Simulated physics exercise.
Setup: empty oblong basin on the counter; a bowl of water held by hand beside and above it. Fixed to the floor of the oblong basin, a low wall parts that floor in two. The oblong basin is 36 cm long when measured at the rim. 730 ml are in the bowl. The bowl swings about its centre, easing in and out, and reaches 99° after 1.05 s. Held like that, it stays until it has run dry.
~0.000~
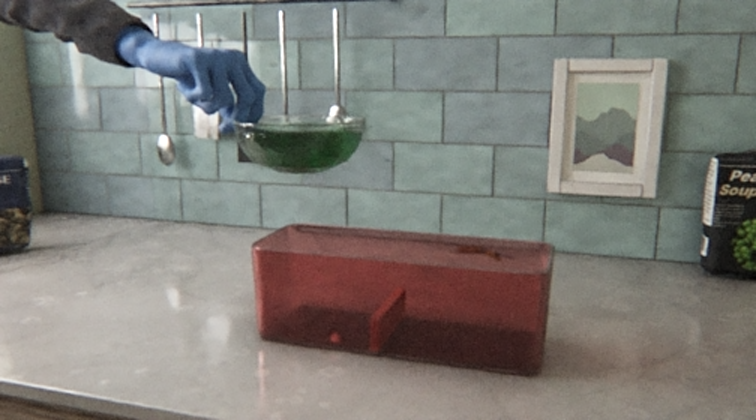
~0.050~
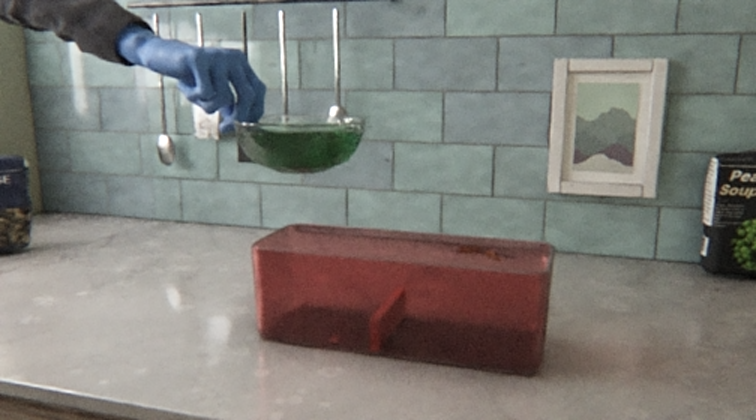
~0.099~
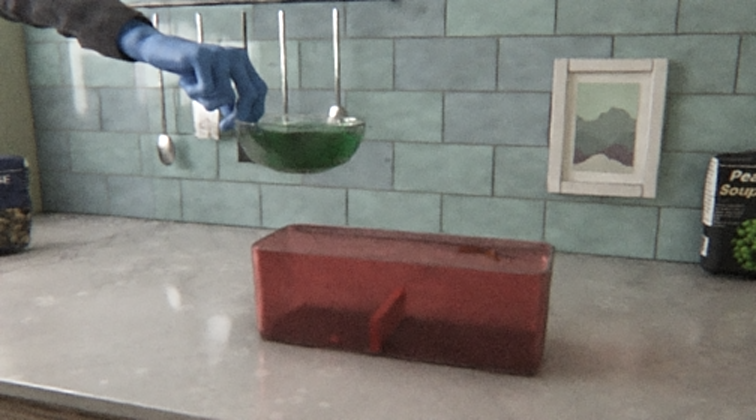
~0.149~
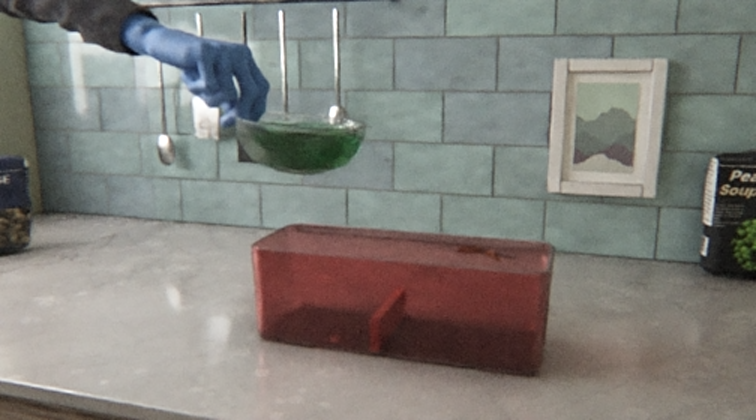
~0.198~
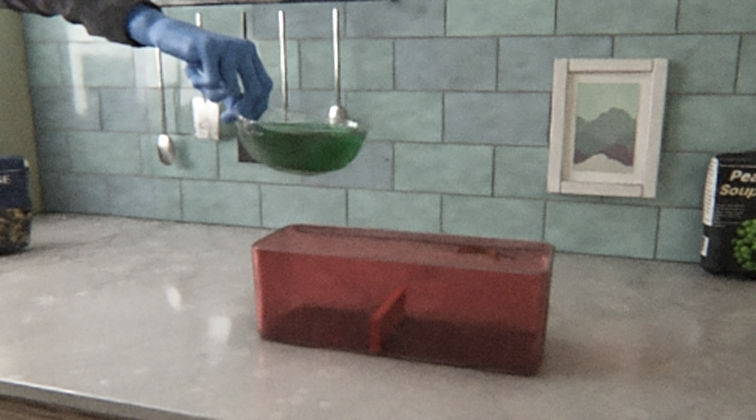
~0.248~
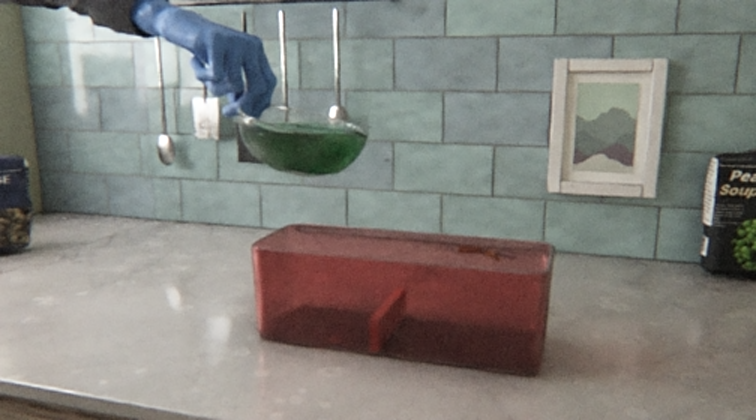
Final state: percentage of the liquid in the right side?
Approximately 70 %.
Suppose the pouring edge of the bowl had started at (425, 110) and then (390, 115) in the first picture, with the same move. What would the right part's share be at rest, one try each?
Some 95 and 85 per cent, in that order.
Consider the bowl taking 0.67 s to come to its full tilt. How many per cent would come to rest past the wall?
Then it comes to around 60 per cent.
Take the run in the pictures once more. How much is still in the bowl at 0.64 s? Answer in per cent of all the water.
About 30 per cent.
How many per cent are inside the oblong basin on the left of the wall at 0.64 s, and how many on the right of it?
I'd say some 3 in a hundred on the left and 30 on the right.
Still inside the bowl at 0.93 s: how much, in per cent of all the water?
Close to 1 percent of the whole amount.
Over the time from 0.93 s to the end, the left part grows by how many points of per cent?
That is roughly 4 in a hundred of the whole.
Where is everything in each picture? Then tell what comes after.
It leans 0°; its right rim is at (360, 124); the water meets the walls at (247, 126) and (360, 129); the oblong basin's rim runs from (271, 236) to (551, 259); the wall's top is at (390, 303), in the first frame.
It leans 1°; its right rim is at (360, 124); the water meets the walls at (247, 126) and (359, 130), in the second frame.
It leans 2°; its right rim is at (361, 126); the water meets the walls at (248, 125) and (360, 131), in the third frame.
It leans 5°; its right rim is at (362, 129); the water meets the walls at (249, 125) and (361, 132), in the fourth frame.
It leans 8°; its right rim is at (363, 133); the water meets the walls at (251, 124) and (362, 133), in the fifth frame.
It leans 13°; its right rim is at (363, 139); the water meets the walls at (253, 125) and (364, 134), in the sixth frame.
Then, 0.64 s in, the tilt is 66° and 31 per cent is still to pour, 3 is left of the wall and 29 right of it.
Then, 0.93 s in, the tilt is 96° and 1 per cent is still to pour, 25 is left of the wall and 70 right of it.
Then, 1.22 s in, the tilt is 99° and 0 per cent is still to pour, 28 is left of the wall and 70 right of it.
Then, 1.55 s in, the tilt is 99° and 0 per cent is still to pour, 29 is left of the wall and 70 right of it.
Finally, 29 per cent lies left of the wall, 70 right of it and 2 outside.
